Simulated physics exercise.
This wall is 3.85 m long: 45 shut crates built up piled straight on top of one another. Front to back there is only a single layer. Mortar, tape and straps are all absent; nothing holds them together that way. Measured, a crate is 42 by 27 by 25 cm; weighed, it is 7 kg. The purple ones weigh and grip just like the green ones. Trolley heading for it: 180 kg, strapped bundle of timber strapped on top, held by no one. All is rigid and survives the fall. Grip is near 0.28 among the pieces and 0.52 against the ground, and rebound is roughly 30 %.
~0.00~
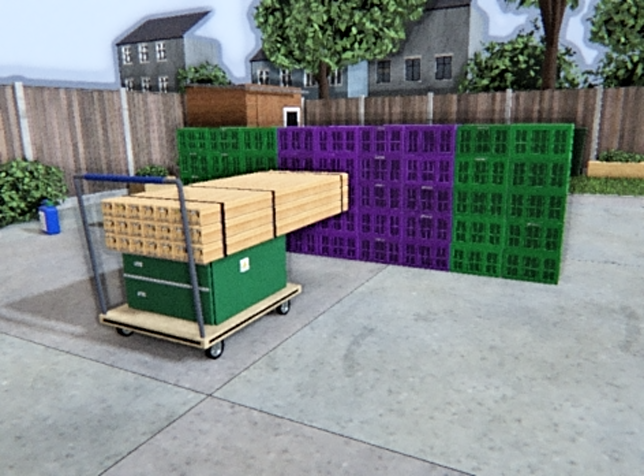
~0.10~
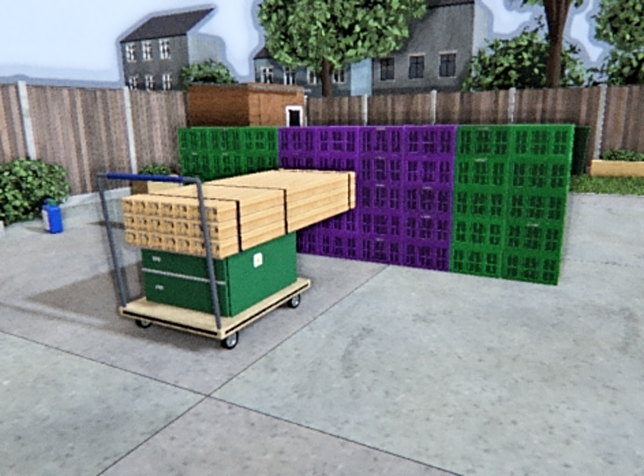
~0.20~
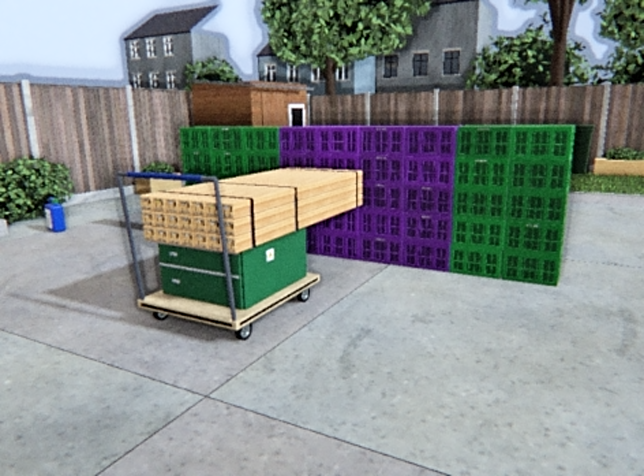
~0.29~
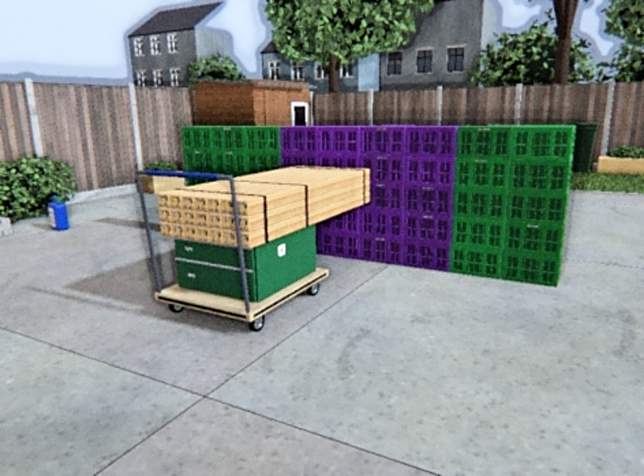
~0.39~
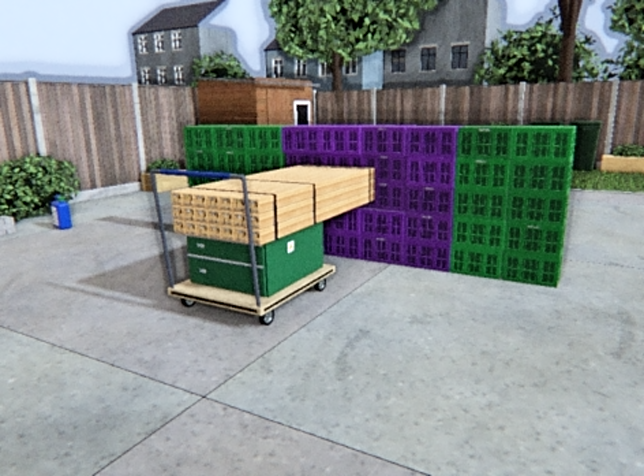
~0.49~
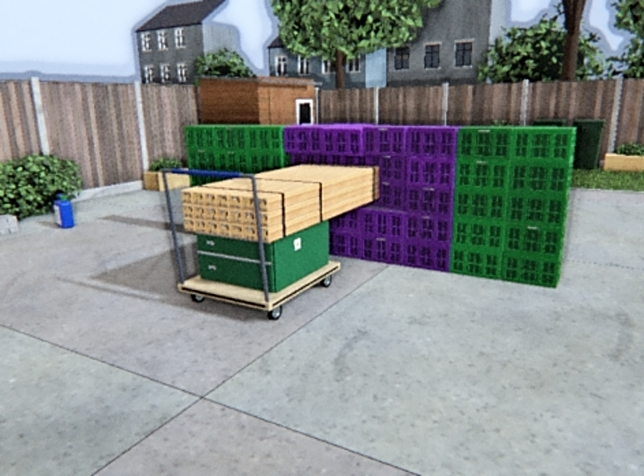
A wall of green and purple crates stood in a paved yard while an unattended trolley carrying long timber on a green box rolled toward it, and the timber pushed some crates slightly back.
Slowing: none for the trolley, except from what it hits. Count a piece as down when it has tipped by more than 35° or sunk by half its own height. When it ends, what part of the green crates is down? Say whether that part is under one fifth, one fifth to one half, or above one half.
The part is under one fifth.
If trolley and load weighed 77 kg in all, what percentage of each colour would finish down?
Result: Green 0, purple 40 %.
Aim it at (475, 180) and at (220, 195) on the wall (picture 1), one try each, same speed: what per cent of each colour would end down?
Down by colour - green: 20%, then 50%; purple: 20%, then 0%.
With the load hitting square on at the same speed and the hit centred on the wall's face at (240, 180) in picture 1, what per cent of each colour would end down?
That would leave green at 20 % and purple at 0 %.
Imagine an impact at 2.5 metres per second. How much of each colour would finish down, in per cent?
Result - green: 0%; purple: 40%.
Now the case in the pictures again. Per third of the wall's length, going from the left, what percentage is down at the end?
Per cent - left 0, middle 50, right 0.
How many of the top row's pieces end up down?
Count: 2.
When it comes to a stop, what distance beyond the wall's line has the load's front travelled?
100 cm.
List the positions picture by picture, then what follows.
In the first frame (we follow the side turned to the camera; the camera moves round a little), load (345, 185) 45 cm short of the wall; top green crate (540, 141); top purple crate (429, 141); no piece has moved.
Load (352, 184) 31 cm short of the wall; top green crate (540, 142), in the second frame.
Load (360, 182) 17 cm short of the wall; top green crate (540, 143), in the third frame.
Load (367, 180) 27 mm short of the wall; top green crate (541, 144), in the fourth frame.
Load (373, 178) 9 cm into the wall's line; top green crate (541, 144); 6 stirred so far, in the fifth frame.
Load (377, 177) 19 cm into the wall's line; top green crate (540, 145); top purple crate (430, 143); steepest lean 6°, the crate at (341, 142); 10 stirred so far, in the sixth frame.
Around 0.62 s, load 30 cm past the wall's line, still rolling; none of the 25 green crates down (0 of 45 in all colours); top green crate unmoved; top purple crate displaced 25 mm.
Around 0.86 s, load 50 cm past the wall's line, still rolling; none of the 25 green crates down (4 of 45 in all colours); top green crate unmoved; top purple crate displaced 24 mm.
Around 1.20 s, load 74 cm past the wall's line, still rolling; none of the 25 green crates down (7 of 45 in all colours); top green crate unmoved; top purple crate displaced 24 mm.
Around 1.74 s, load 97 cm past the wall's line, still rolling; none of the 25 green crates down (8 of 45 in all colours); top green crate unmoved; top purple crate displaced 26 mm.
Finally (2.9 s), load 98 cm past the wall's line, stopped; none of the 25 green crates down (8 of 45 in all colours); top green crate unmoved; top purple crate displaced 25 mm. That is 0 per cent. Seen by the last camera, middles, top green crate near (543, 144), top purple crate near (437, 142).
